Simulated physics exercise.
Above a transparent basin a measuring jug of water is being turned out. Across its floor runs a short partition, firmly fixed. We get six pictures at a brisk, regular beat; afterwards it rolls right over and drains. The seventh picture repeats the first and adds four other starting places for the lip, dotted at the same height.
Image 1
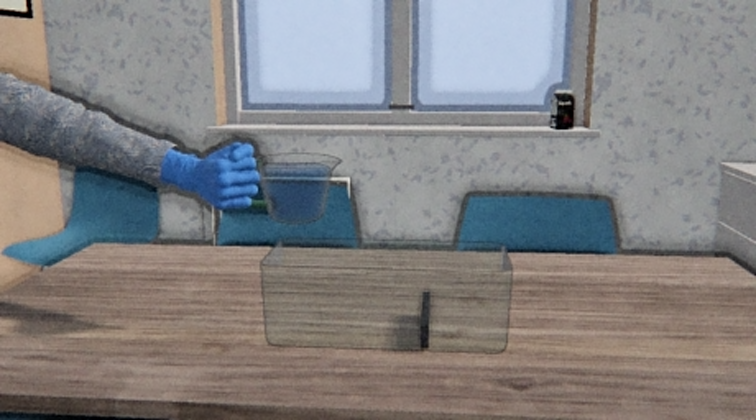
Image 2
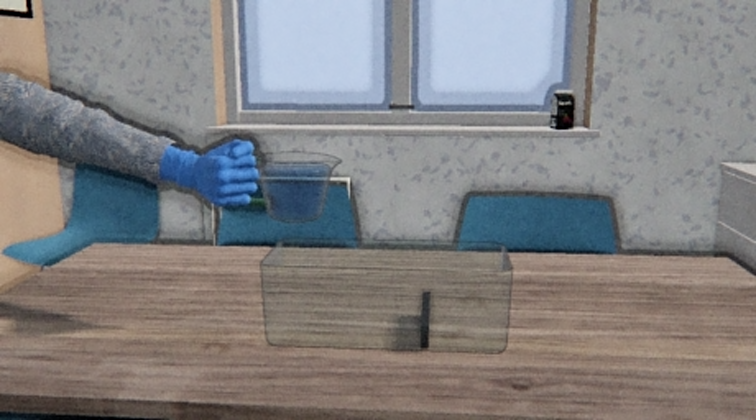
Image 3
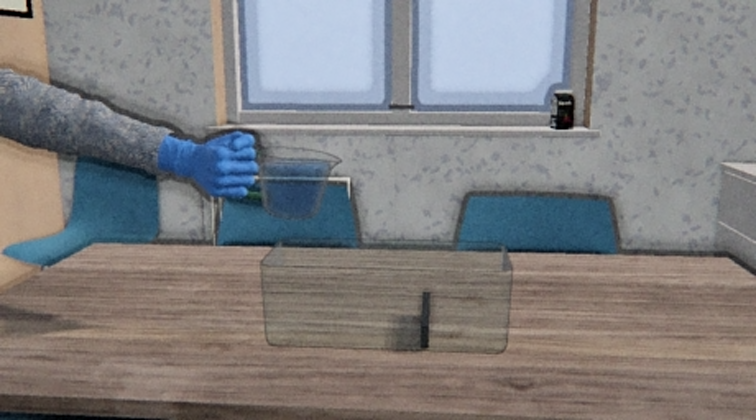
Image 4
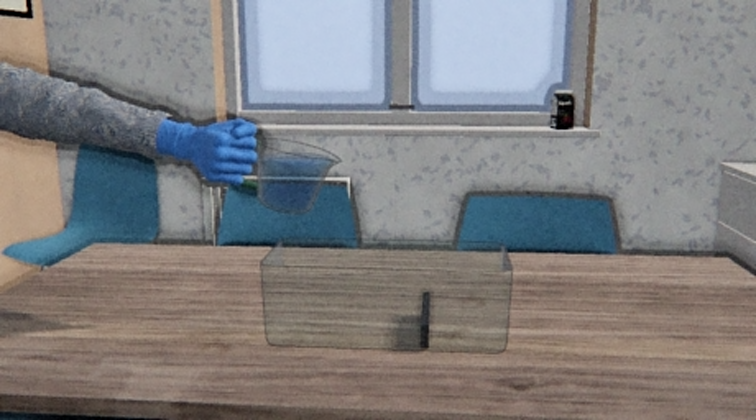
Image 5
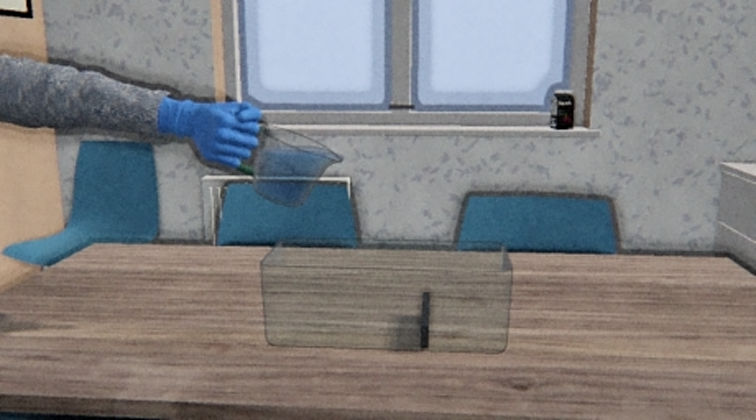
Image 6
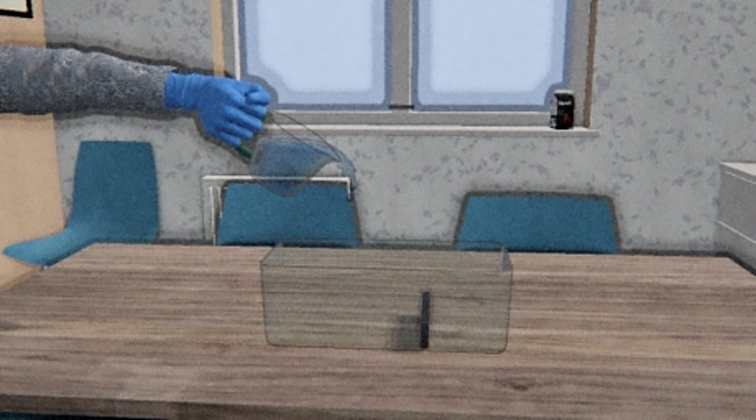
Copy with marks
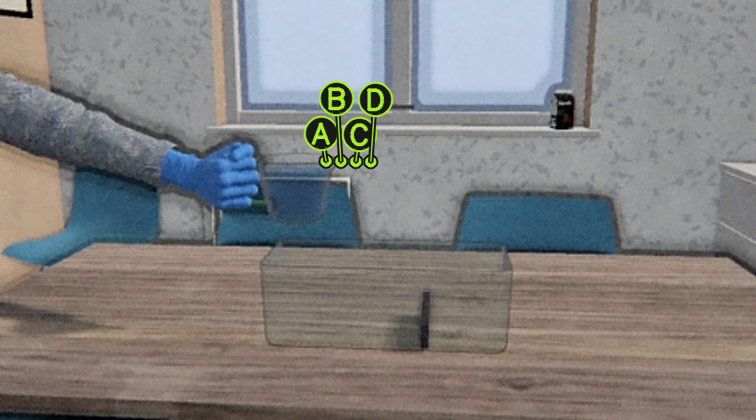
A blue-gloved hand gradually tilts a clear jug of water rightward above a transparent basin.
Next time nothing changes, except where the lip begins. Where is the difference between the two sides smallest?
C is best.
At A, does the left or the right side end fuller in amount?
The left side.
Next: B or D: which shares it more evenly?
That is dot D.
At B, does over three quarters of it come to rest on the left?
Yes, it does.
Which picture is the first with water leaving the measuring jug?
Picture 5.
On the marked copy, A at (326, 161); B at (340, 161); C at (355, 161); D at (370, 161).
Choosing A, about 87 % ends left of the wall and 9 % right of it; 4 % is lost outside.
Choosing B, about 91 % ends left of the wall and 8 % right of it.
Choosing C, about 51 % ends left of the wall and 47 % right of it.
Choosing D, about 17 % ends left of the wall and 82 % right of it.
